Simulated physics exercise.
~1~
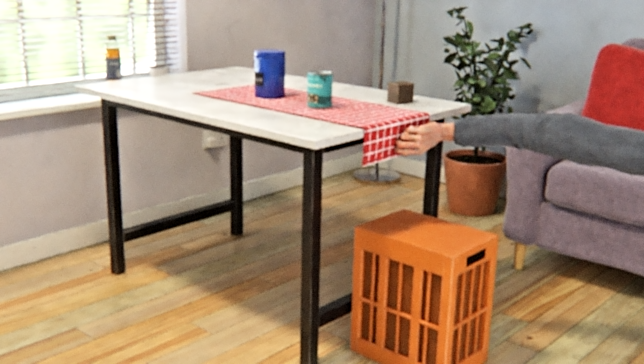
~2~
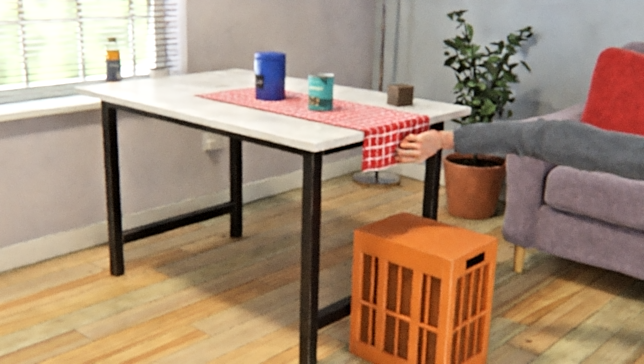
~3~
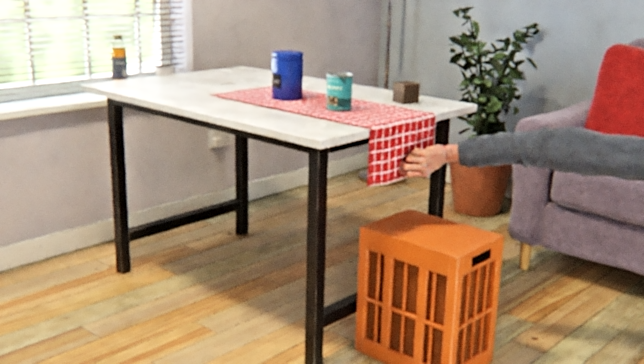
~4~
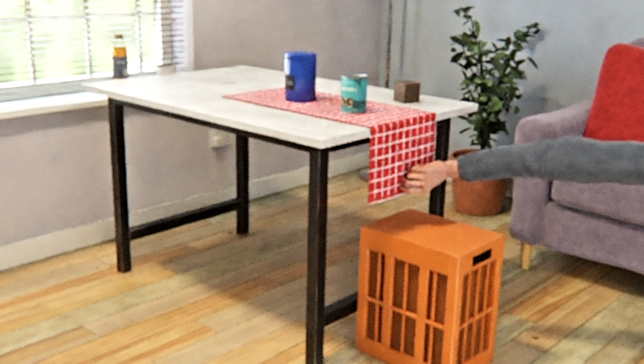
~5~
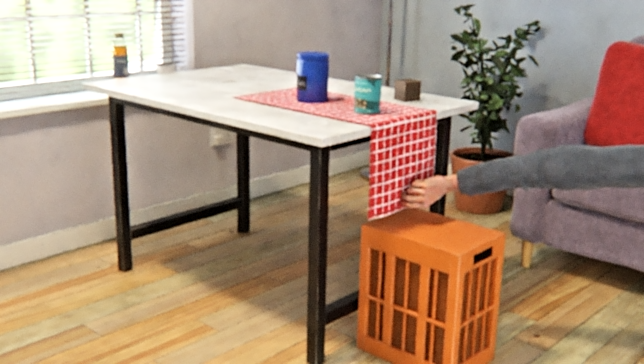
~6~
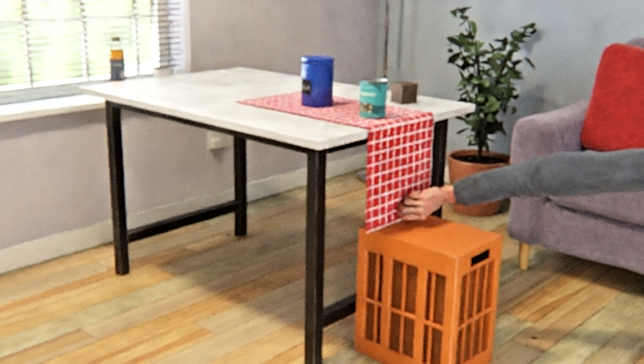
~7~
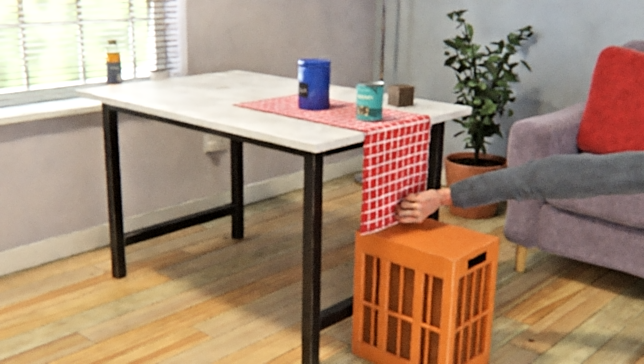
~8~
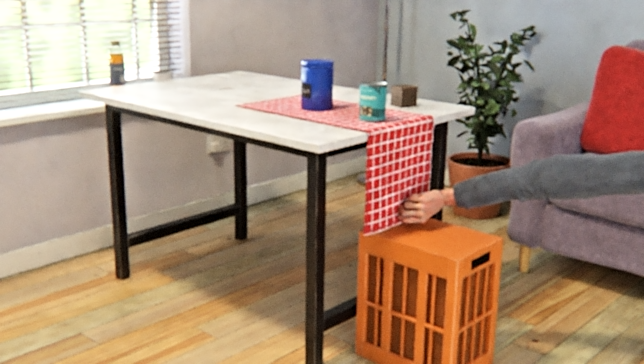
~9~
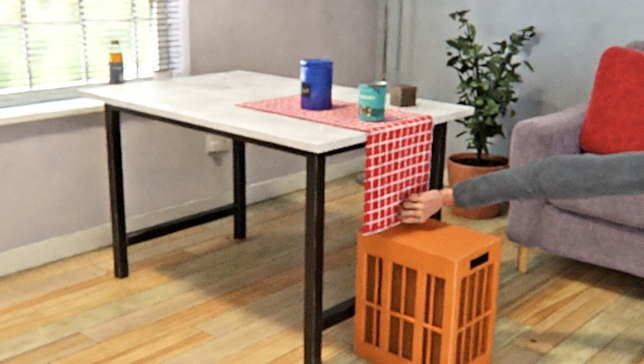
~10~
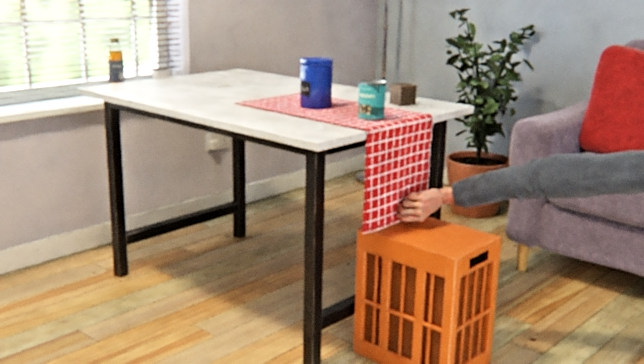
By a window, a hand drawing a red checked tablecloth down onto an orange crate, two upright tins riding along the table.
